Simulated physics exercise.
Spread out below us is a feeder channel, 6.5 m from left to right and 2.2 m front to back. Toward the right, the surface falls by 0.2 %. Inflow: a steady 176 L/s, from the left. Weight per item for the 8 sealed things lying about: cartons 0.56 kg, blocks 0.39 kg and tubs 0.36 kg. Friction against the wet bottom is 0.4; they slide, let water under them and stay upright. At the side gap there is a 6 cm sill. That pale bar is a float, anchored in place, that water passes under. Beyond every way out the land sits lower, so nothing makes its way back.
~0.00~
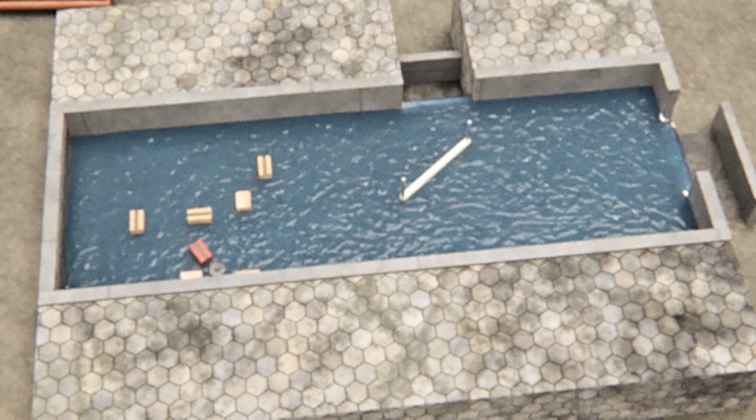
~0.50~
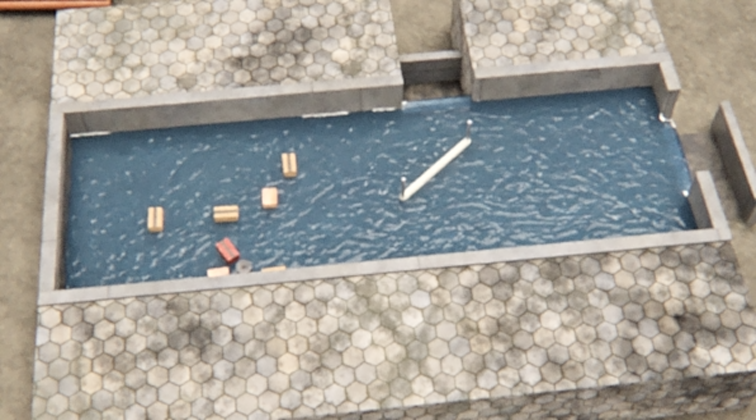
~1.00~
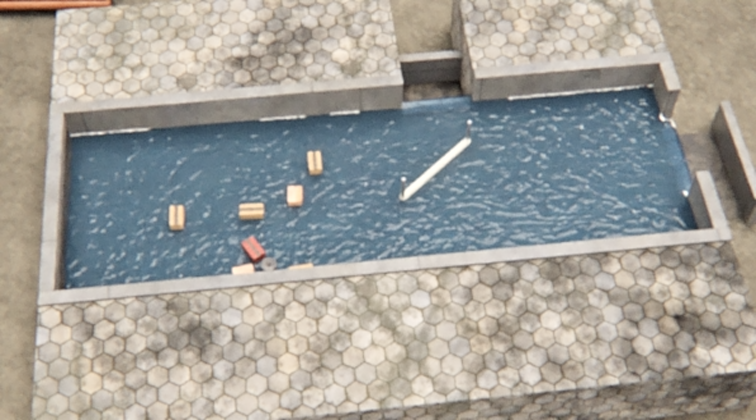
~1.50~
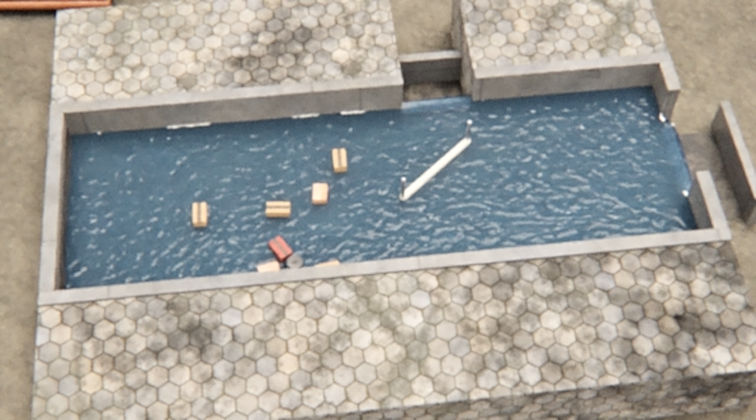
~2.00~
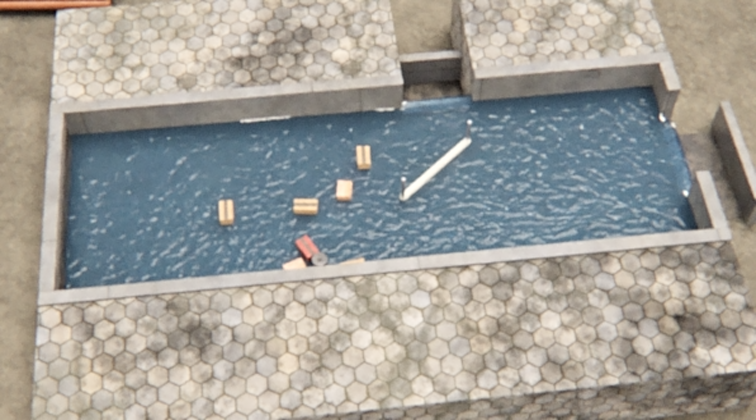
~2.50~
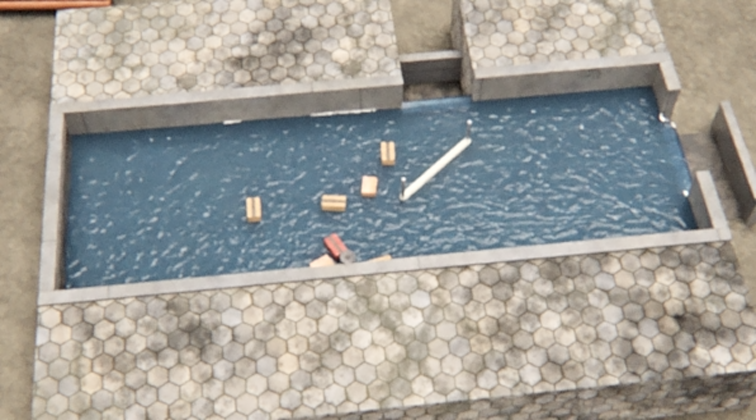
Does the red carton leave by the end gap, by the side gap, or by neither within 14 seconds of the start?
For the red carton: End opening.
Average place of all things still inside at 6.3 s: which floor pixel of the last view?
They're centred close to (488, 206).
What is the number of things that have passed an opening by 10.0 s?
0 by that time.
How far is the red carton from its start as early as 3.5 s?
About 200 cm.
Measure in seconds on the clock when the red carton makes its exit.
It should be at around 12.5 seconds.
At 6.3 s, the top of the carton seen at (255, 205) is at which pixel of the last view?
The top should be near pixel (394, 179).
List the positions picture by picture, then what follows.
The red carton at (201, 251), afloat; 15 cm deep round most things; 0 of 8 have shifted, in the first picture.
The red carton at (227, 249), afloat, 27 cm from its start; about 2300 L in view; 8 of 8 have shifted, in the second picture.
The red carton at (253, 248) floats, 53 cm from its start; about 2320 L in view; 8 of 8 have shifted, in the third picture.
The red carton at (280, 247) floats, 81 cm from its start; 15 cm deep round most things; 8 of 8 have shifted, in the fourth picture.
The red carton at (307, 246), afloat, 108 cm from its start; about 2340 L in view; 8 of 8 have shifted, in the fifth picture.
The red carton at (336, 245) floats, 137 cm from its start; about 2350 L in view; 8 of 8 have shifted, in the sixth picture.
After 3.5 s the red carton is near (391, 242), 1.9 m from its start, afloat; 0 of 8 are out; 8 afloat.
After 6.3 s the red carton is near (528, 235), 3.3 m from its start, afloat; 0 of 8 are out; 8 afloat.
After 10.0 s the red carton is near (650, 219), 4.6 m from its start, afloat; 0 of 8 are out; 8 afloat.
After 14.0 s the red carton has gone out by the end gap; 6 of 8 are out; 2 afloat.
